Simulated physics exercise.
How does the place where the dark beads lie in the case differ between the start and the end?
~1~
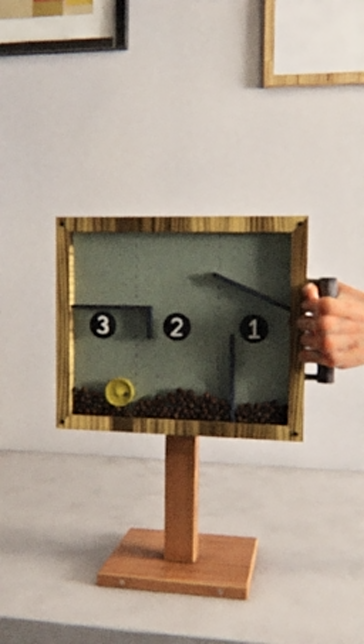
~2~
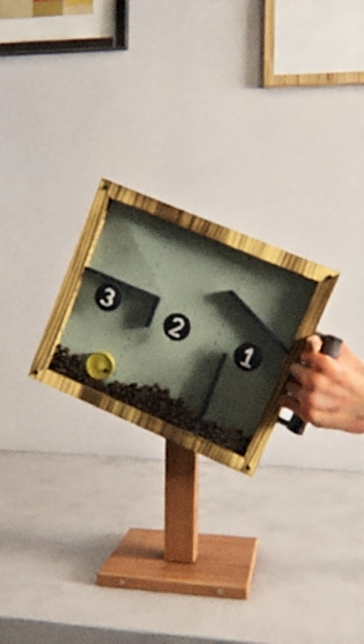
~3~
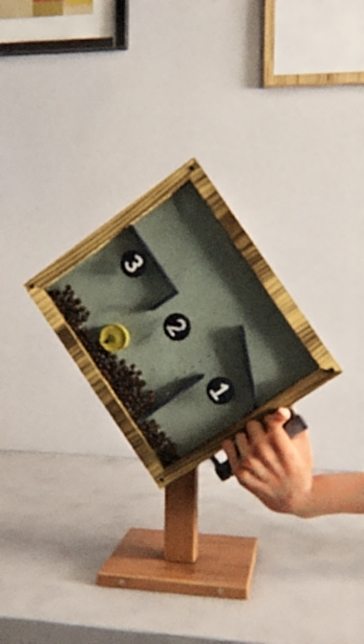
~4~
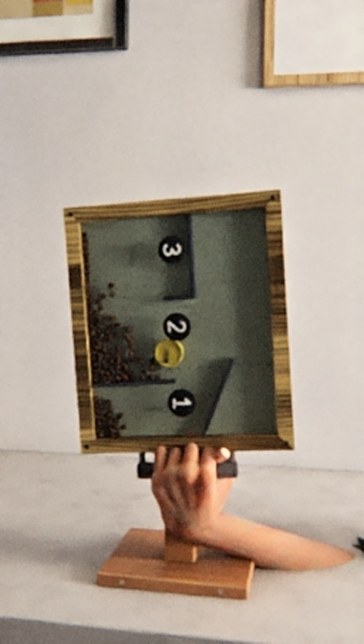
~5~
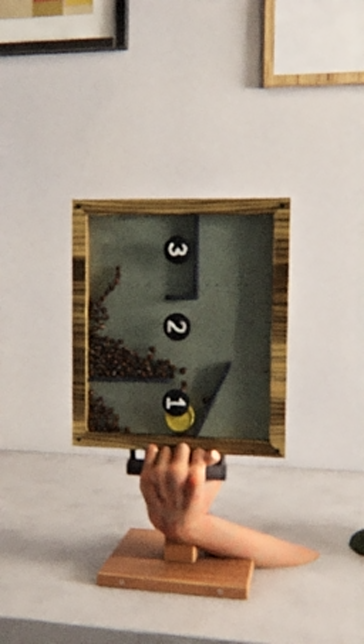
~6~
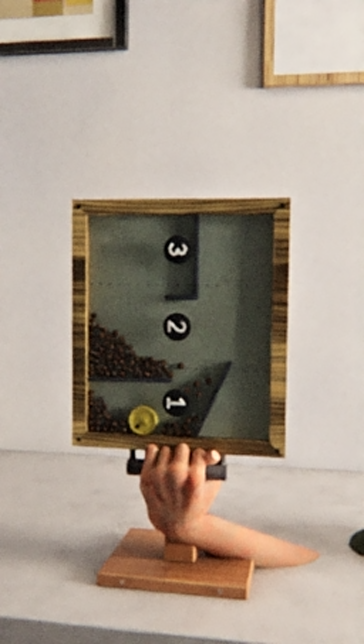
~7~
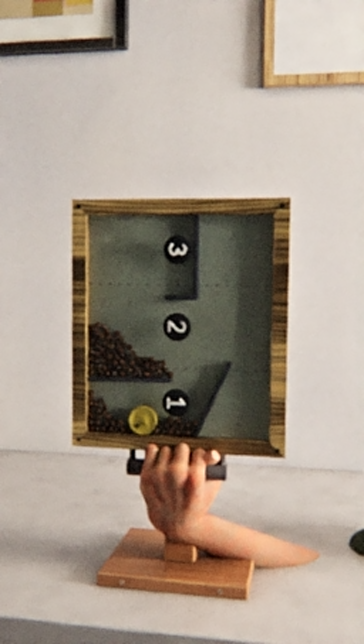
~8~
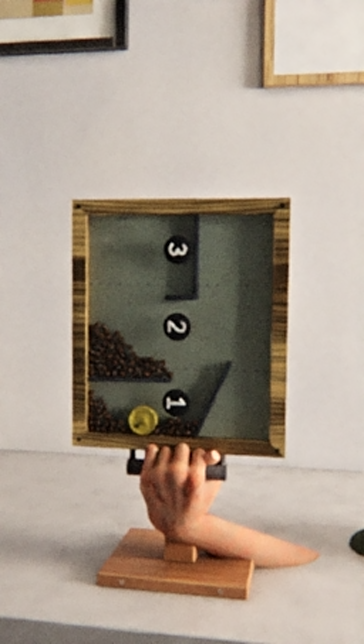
At the start the beads lie spread along the bottom of the case. At the end they are gathered at the lower left, with one heap resting on a dark ledge and the others beneath it.
